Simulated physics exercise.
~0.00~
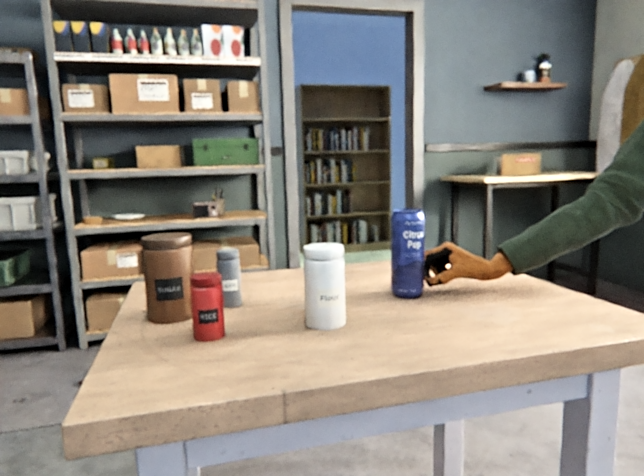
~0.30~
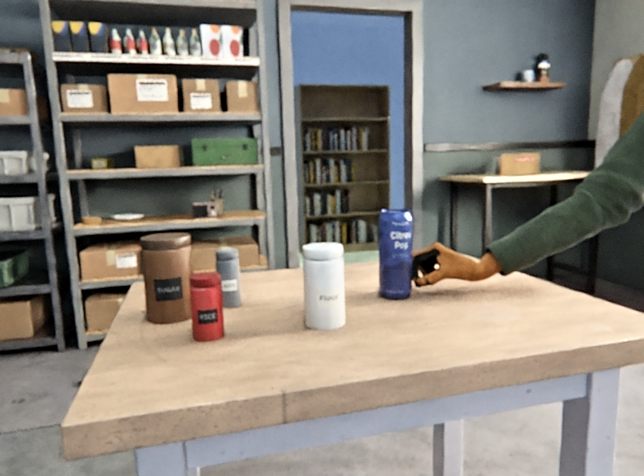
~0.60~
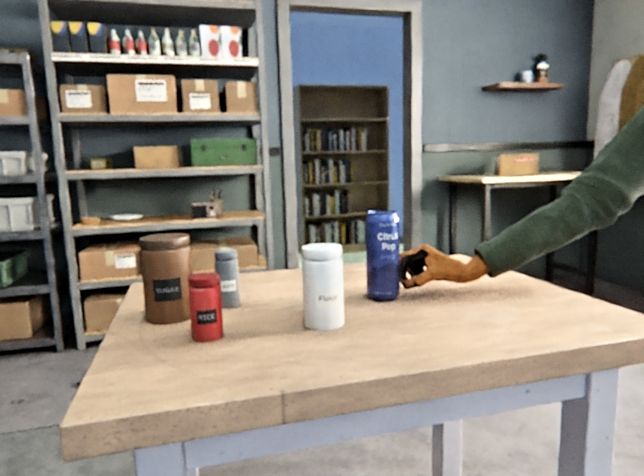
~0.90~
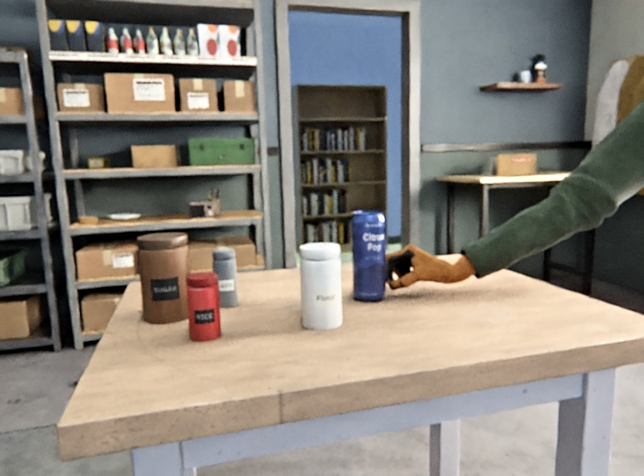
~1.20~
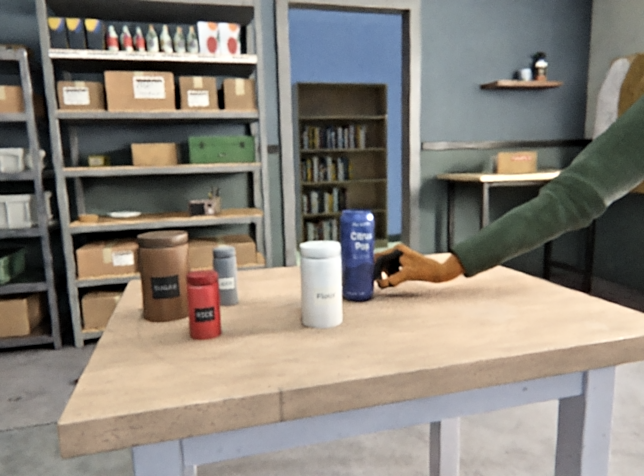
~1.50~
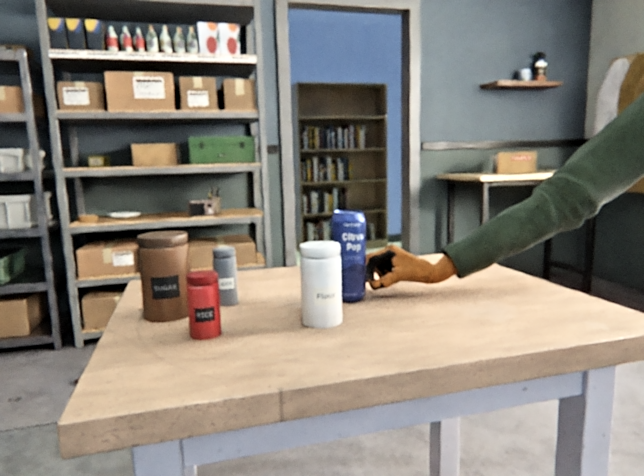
A blue can stands upright toward the right of a pale wooden table, seen from the front and slightly above in a storeroom with shelves of boxes and a doorway onto a bookcase. To its left are a white jar, a red shaker, a grey shaker and a brown jar. A hand in a dark green sleeve reaches in from the right and pushes the can slowly leftward. The can slides steadily along, staying upright, toward the white jar. It ends still standing, close beside and slightly behind the white jar, while the other containers keep their places.
